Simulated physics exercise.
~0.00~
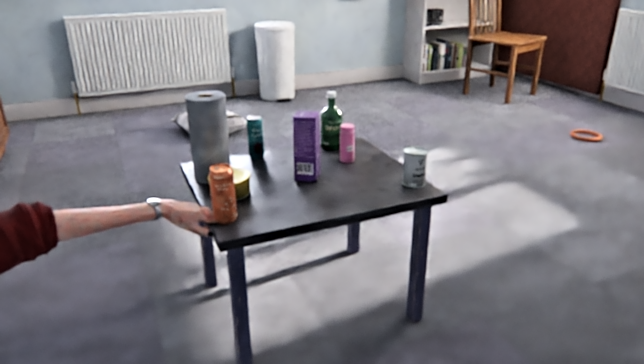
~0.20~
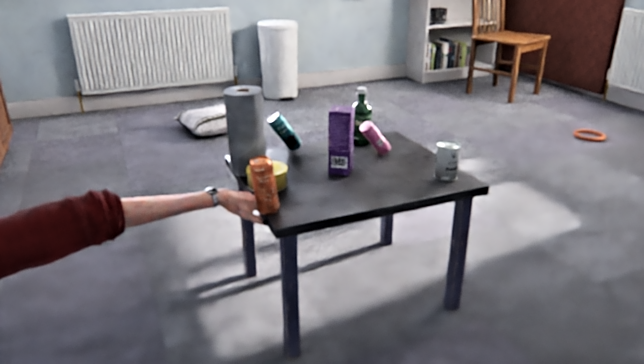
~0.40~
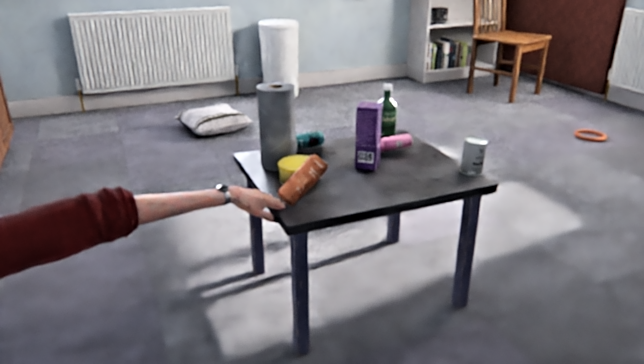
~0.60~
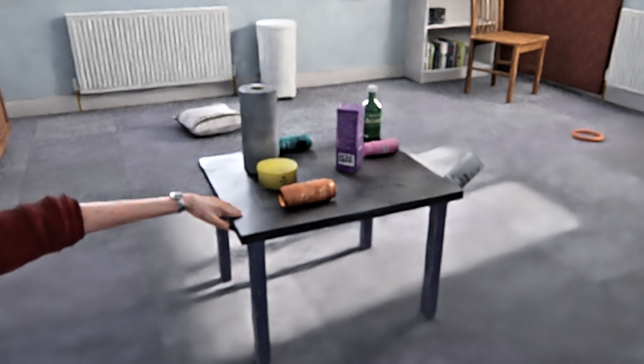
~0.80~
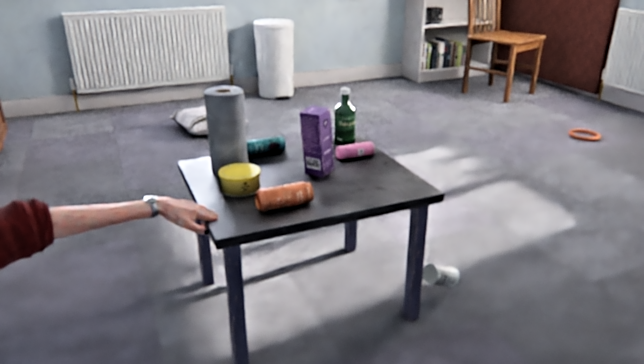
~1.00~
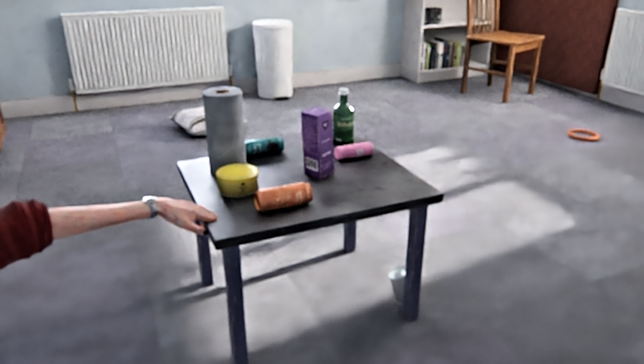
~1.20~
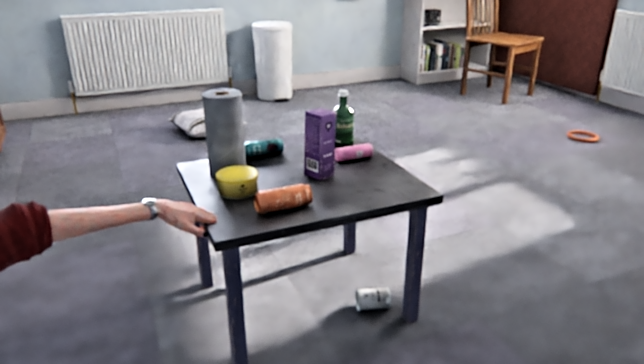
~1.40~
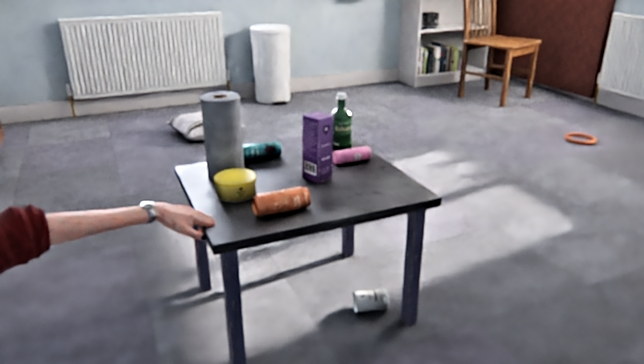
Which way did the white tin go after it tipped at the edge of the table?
It went down, dropping off the table to the floor.
A hand dragged a small dark table to the right and then jerked it back left, toppling the orange, turquoise and pink containers on top, while the white tin fell off the right side and ended up lying on the floor.
